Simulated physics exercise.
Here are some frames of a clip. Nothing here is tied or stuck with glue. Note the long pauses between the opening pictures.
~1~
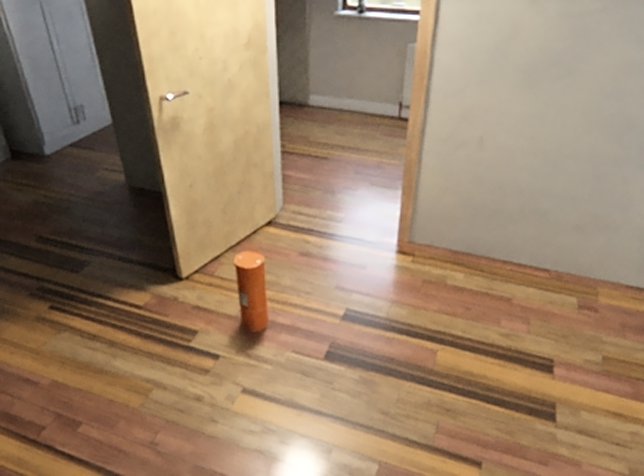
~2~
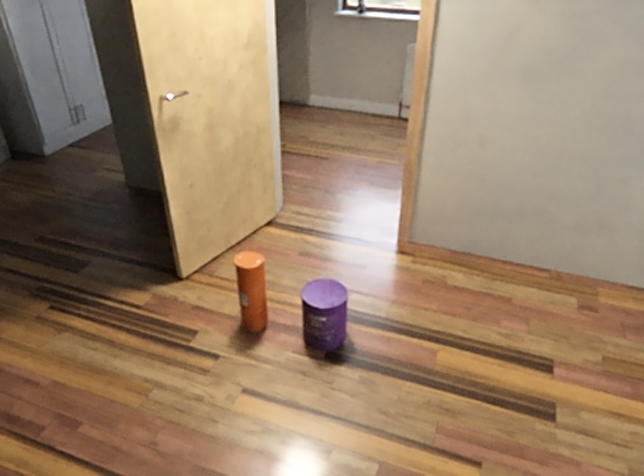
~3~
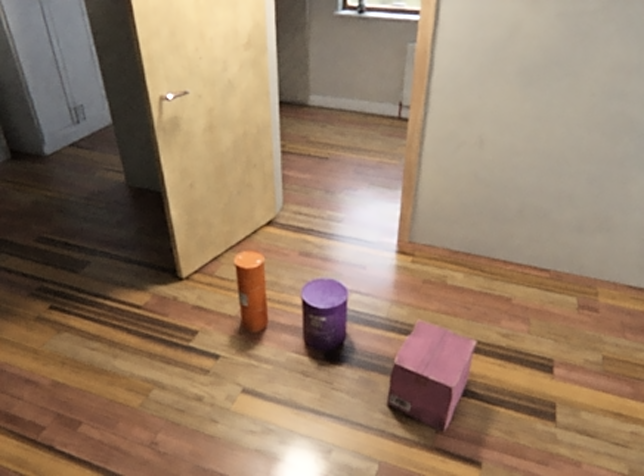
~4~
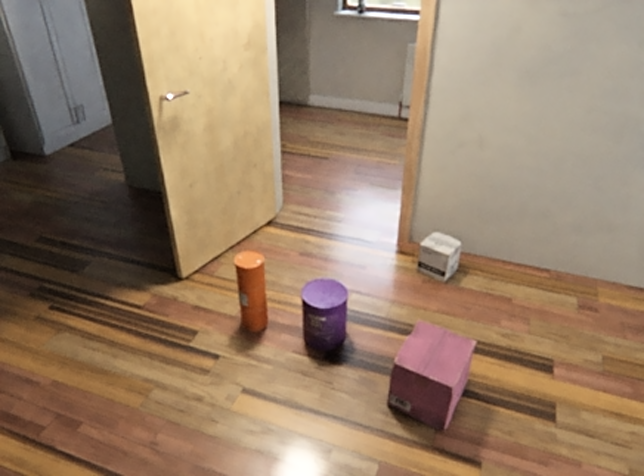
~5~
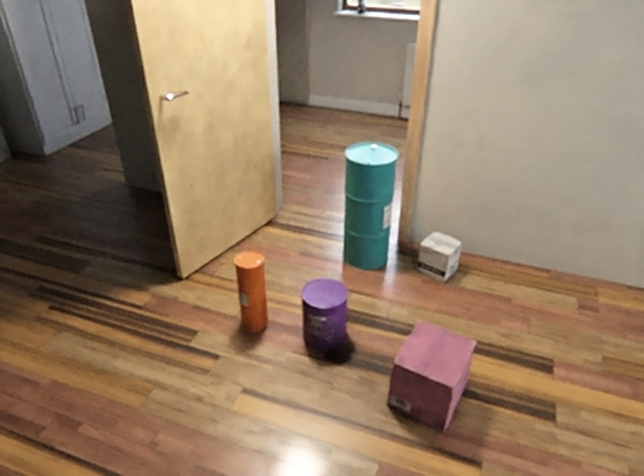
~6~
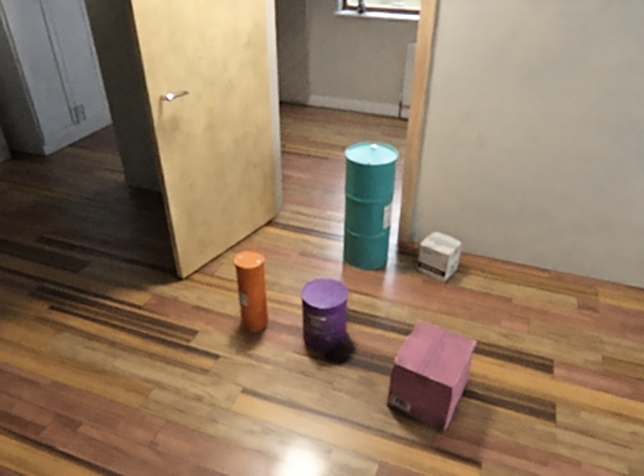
A wooden door stood wide open and still while an orange canister was joined on the floor by a purple pail, a pink box, a white parcel and finally a tall turquoise drum.
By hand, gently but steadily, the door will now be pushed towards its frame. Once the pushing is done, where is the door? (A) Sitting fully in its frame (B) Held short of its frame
Option B: Held short of its frame.
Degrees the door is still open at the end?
About 30°.
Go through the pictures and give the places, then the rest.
The first picture shows door wide open and still.
The second picture shows door wide open and still.
The third picture shows door wide open and still; purple pail (325, 314); orange canister (252, 292).
The fourth picture shows door wide open and still; white parcel (439, 256); pink box (431, 374).
The fifth picture shows door wide open and still; purple pail (325, 314); orange canister (252, 292).
The sixth picture shows door wide open and still; turquoise drum (368, 208); white parcel (439, 256).
Then, 0.60 s later than the last frame, door 92° open.
Then, 1.10 s later than the last frame, door 73° open.
Then, 1.50 s later than the last frame, door 56° open.
Then, 2.00 s later than the last frame, door 35° open.
When it is over, door 30° open; all 5 as before. End places, in pixels of the last picture, turquoise drum near (369, 207).
